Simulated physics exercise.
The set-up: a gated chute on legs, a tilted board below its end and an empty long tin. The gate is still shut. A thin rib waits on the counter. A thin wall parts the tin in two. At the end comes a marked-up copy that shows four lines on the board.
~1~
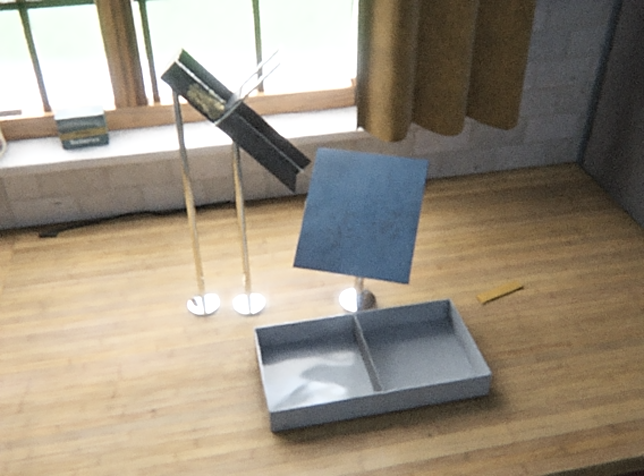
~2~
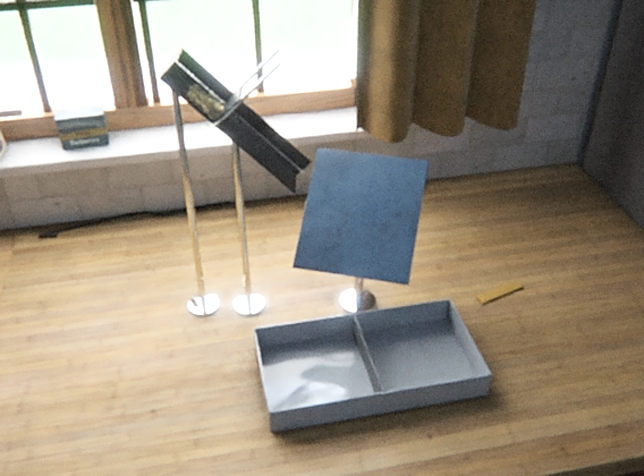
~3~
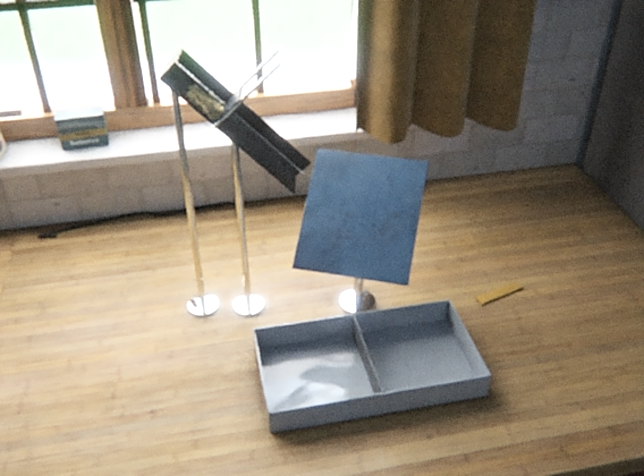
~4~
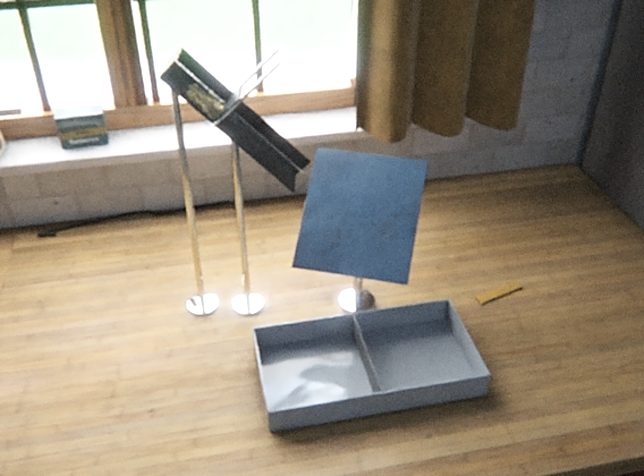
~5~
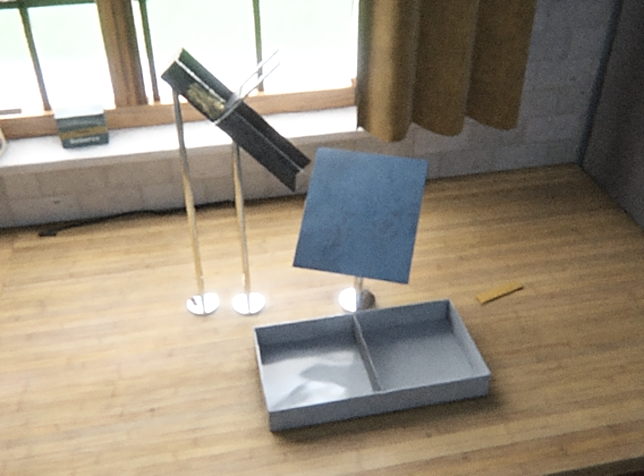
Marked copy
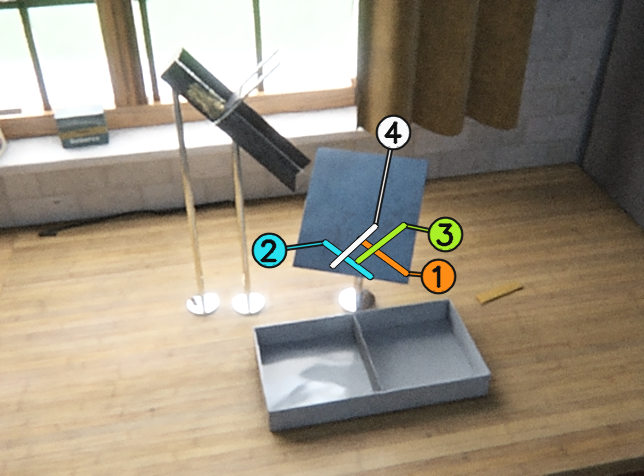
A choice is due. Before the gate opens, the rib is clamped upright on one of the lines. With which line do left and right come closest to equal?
It is 1.
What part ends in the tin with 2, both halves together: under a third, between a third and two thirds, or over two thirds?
It is over two thirds.
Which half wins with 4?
Left.
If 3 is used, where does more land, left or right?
The left half.
On the marked copy, line 1 from (360, 239) to (406, 273); line 2 from (325, 242) to (370, 276); line 3 from (404, 225) to (358, 260); line 4 from (375, 226) to (332, 265).
For line 1, of what is caught, about half in the left half, about half in the right.
For line 2, of what is caught, a small part in the left half, nearly all in the right.
For line 3, of what is caught, nearly all in the left half, a small part in the right.
For line 4, of what is caught, nearly all in the left half, a small part in the right.
